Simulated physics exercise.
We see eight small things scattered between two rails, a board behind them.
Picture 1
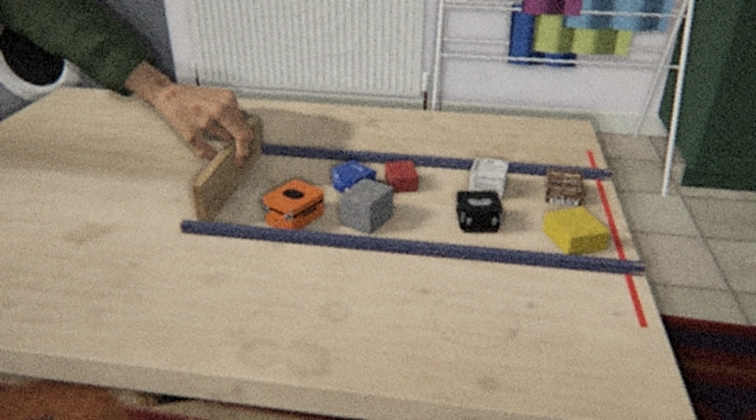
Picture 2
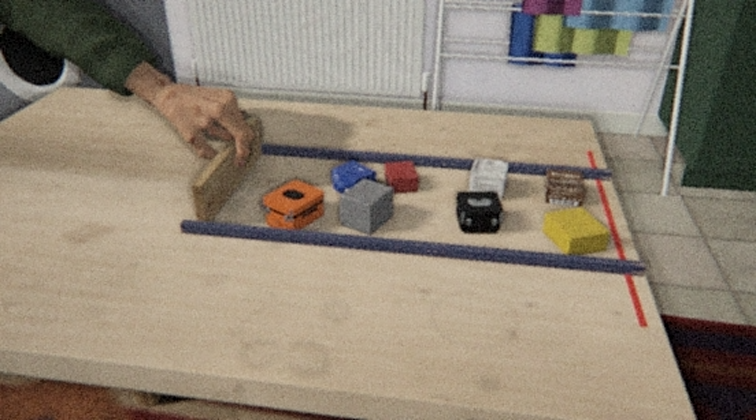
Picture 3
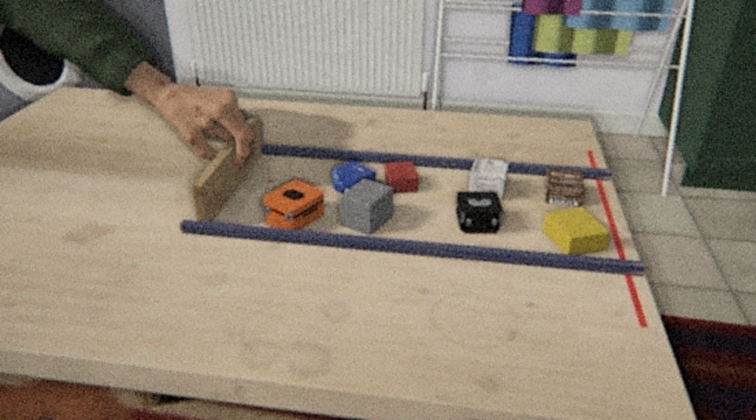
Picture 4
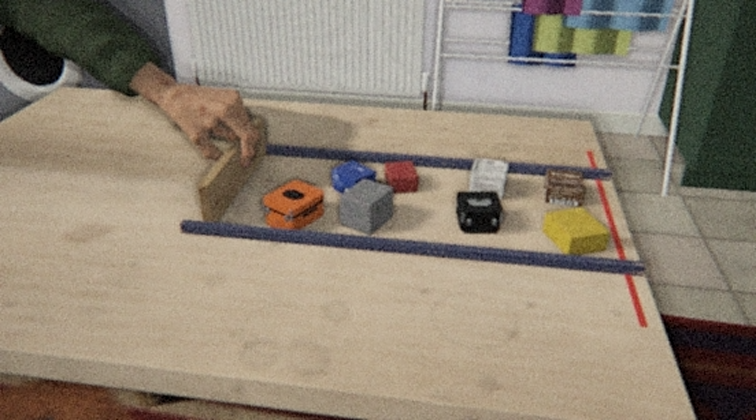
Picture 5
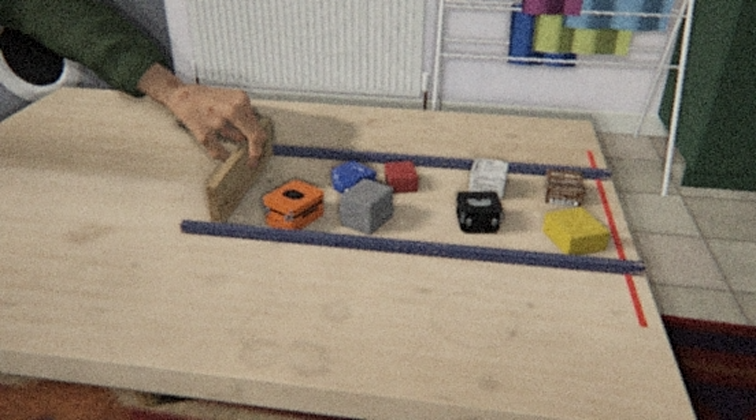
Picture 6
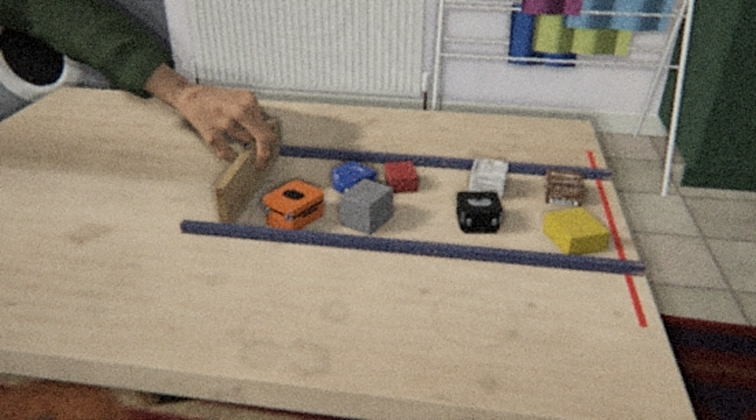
At the start, a hand holds a wooden board upright at the left end of two dark blue rails, with eight small objects spread between them and red tape at the right. The hand then slides the board slightly to the right, closer to the orange case, while the objects stay still.
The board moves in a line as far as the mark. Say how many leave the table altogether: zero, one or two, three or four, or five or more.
The number that fall off is five or more.
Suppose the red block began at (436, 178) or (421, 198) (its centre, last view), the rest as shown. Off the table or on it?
In that order, it comes down; tumbles off.
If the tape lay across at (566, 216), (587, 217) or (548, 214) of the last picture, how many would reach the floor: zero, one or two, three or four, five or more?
For each place: Three to four; at least five; three to four.
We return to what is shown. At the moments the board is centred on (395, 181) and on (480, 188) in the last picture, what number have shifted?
First 5, then 8.
Early on, none off yet; yellow block at rest near (575, 231); brown box at rest near (564, 187); white box at rest near (489, 178).
Finally, the number that fall off is five or more; lost, orange case, blue box, grey block, red block, black case, white box, brown box and yellow block.
